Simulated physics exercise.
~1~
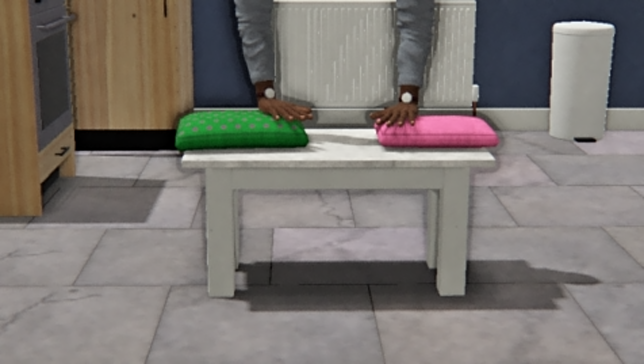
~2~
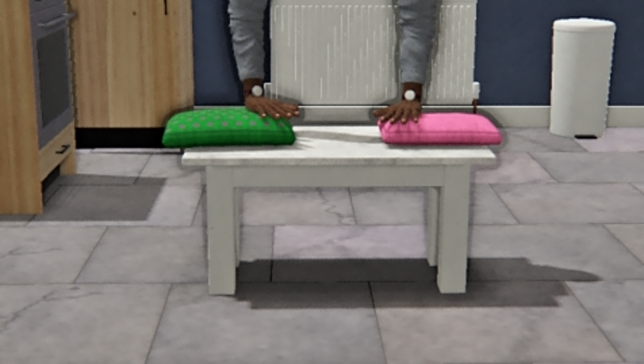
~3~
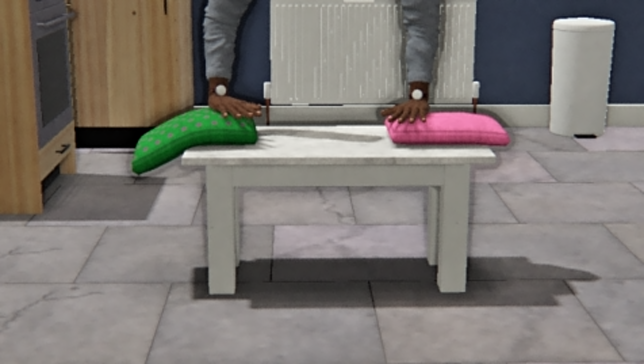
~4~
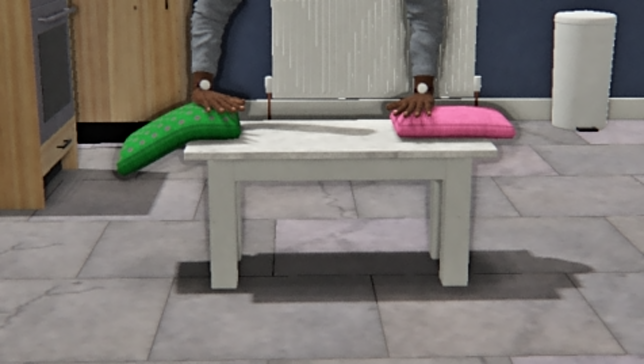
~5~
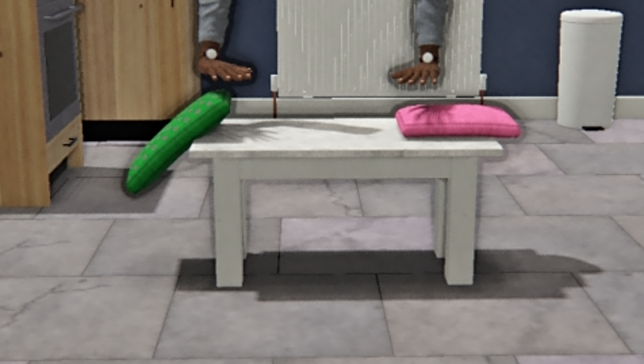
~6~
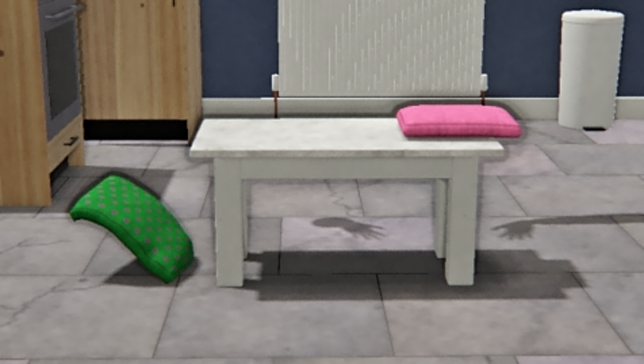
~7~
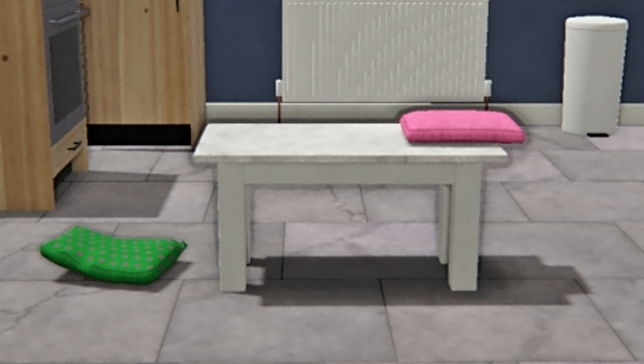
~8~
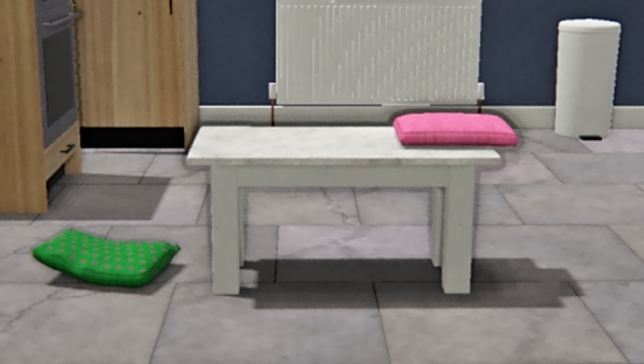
The clip opens on a low white table in a kitchen, with one hand resting on a green spotted pillow at the left and the other on a pink pillow at the right. The hands slide the pillows apart, the green one travelling farther until it droops over the left end, while the pink one shifts slightly right. The hands then lift off and withdraw. The green pillow tips outwards, slips off the end and drops to the tiled floor. It settles there left of the table, while the pink pillow stays on top near the right end.
